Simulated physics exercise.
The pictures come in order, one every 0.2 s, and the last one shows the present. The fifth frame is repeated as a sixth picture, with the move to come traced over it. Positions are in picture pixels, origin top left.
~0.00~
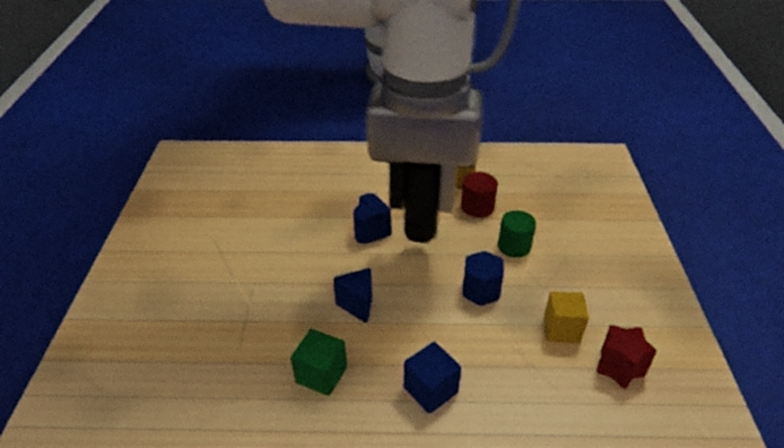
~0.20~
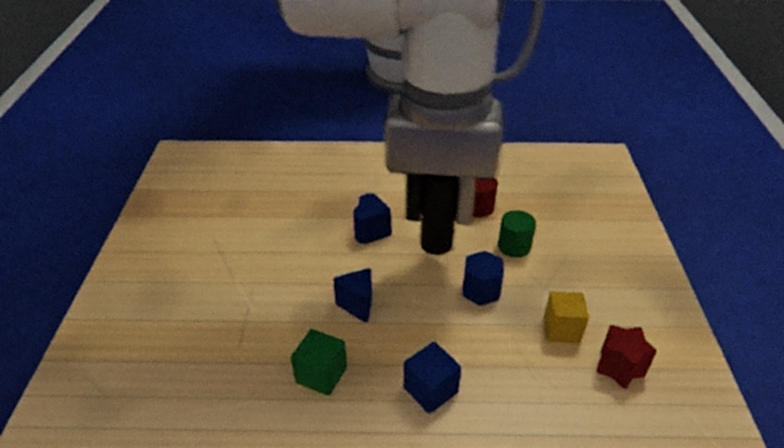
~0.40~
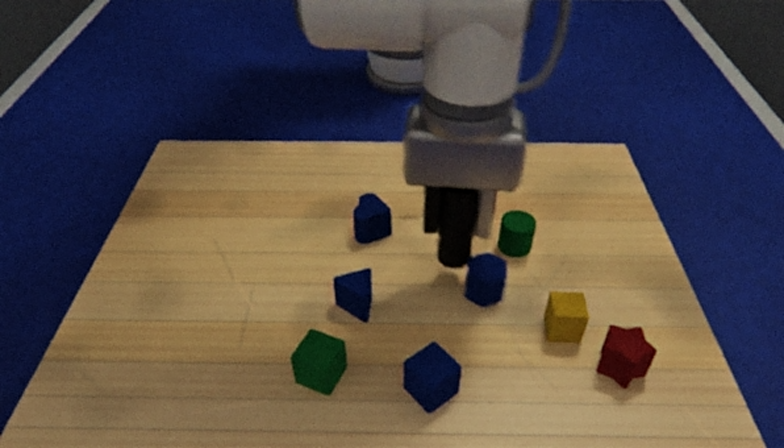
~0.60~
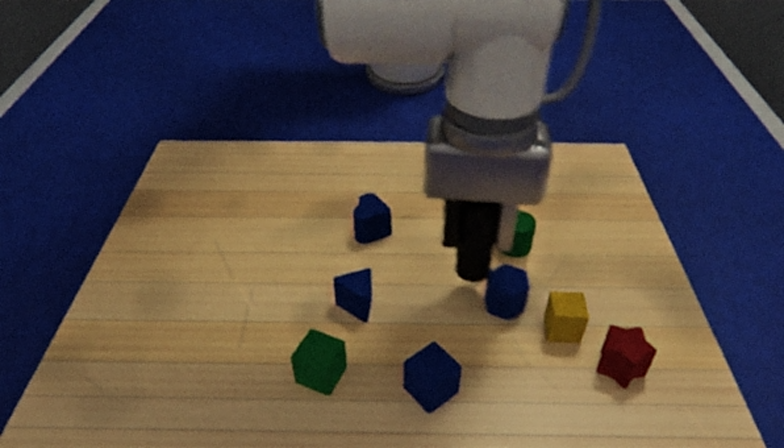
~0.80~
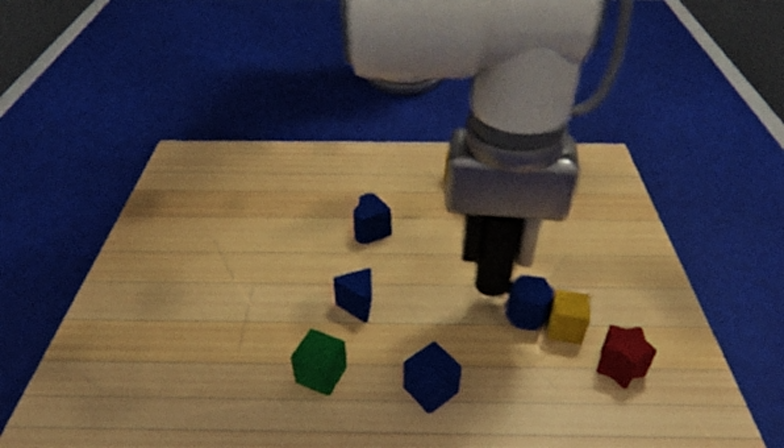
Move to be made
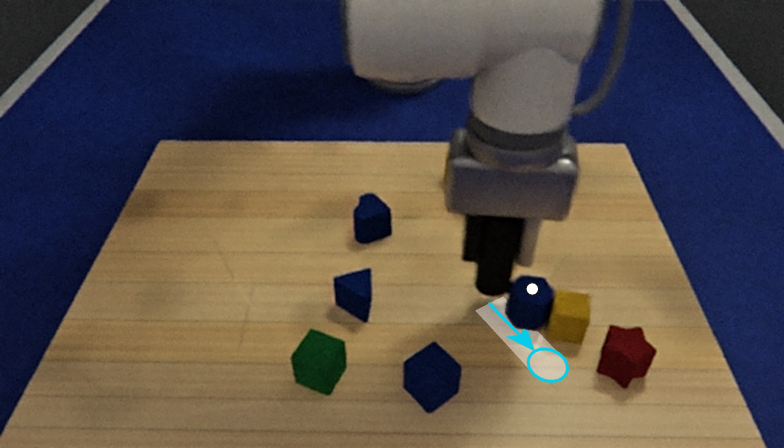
A white robot arm with a dark rod reaches over a pale wooden board on a blue floor, seen from a fixed, raised view facing the arm. Blue blocks sit around the middle and front, with green at front left and behind, red and yellow behind and at right. The rod slides toward the lower right, pushing a blue block up to the yellow one.
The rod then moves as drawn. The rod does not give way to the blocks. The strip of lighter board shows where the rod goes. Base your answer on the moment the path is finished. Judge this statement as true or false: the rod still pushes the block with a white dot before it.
Answer: False.
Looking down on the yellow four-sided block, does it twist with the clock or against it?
From above, the yellow four-sided block will be seen to turn anti-clockwise.
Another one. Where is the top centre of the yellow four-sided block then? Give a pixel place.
The spot you're after is about (614, 306) in the image.
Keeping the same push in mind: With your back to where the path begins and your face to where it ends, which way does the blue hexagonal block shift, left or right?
With start-to-end as forward, it shifts left.
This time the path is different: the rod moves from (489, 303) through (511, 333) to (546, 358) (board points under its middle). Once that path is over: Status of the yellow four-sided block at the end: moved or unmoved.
That block gets shifted.
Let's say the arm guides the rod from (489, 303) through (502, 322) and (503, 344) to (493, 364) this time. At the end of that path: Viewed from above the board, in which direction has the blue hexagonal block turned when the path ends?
It is turned anticlockwise.
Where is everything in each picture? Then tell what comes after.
Tip of the rod (421, 233), middles of tops, blue hexagonal block (485, 265), yellow four-sided block (570, 303), red star block (630, 342), in the first picture.
Rod (437, 244), nothing pushed, in the second picture.
Rod (454, 257), blue hexagonal block (488, 266), in the third picture.
Rod (473, 270), blue hexagonal block (509, 278), in the fourth picture.
Rod (492, 285), blue hexagonal block (532, 289), yellow four-sided block (573, 303), red star block (630, 342), in the fifth picture.
The line goes straight from (489, 303) to (548, 365); the dot is on the blue hexagonal block.
What follows on the original path. Halfway along, rod (522, 315); blue hexagonal block (564, 308), turned 45° anticlockwise; yellow four-sided block (601, 306), turned 20° anticlockwise.
At the end, rod (553, 346); blue hexagonal block (583, 320), turned 75° anticlockwise; yellow four-sided block (614, 306), turned 35° anticlockwise; red star block unmoved.
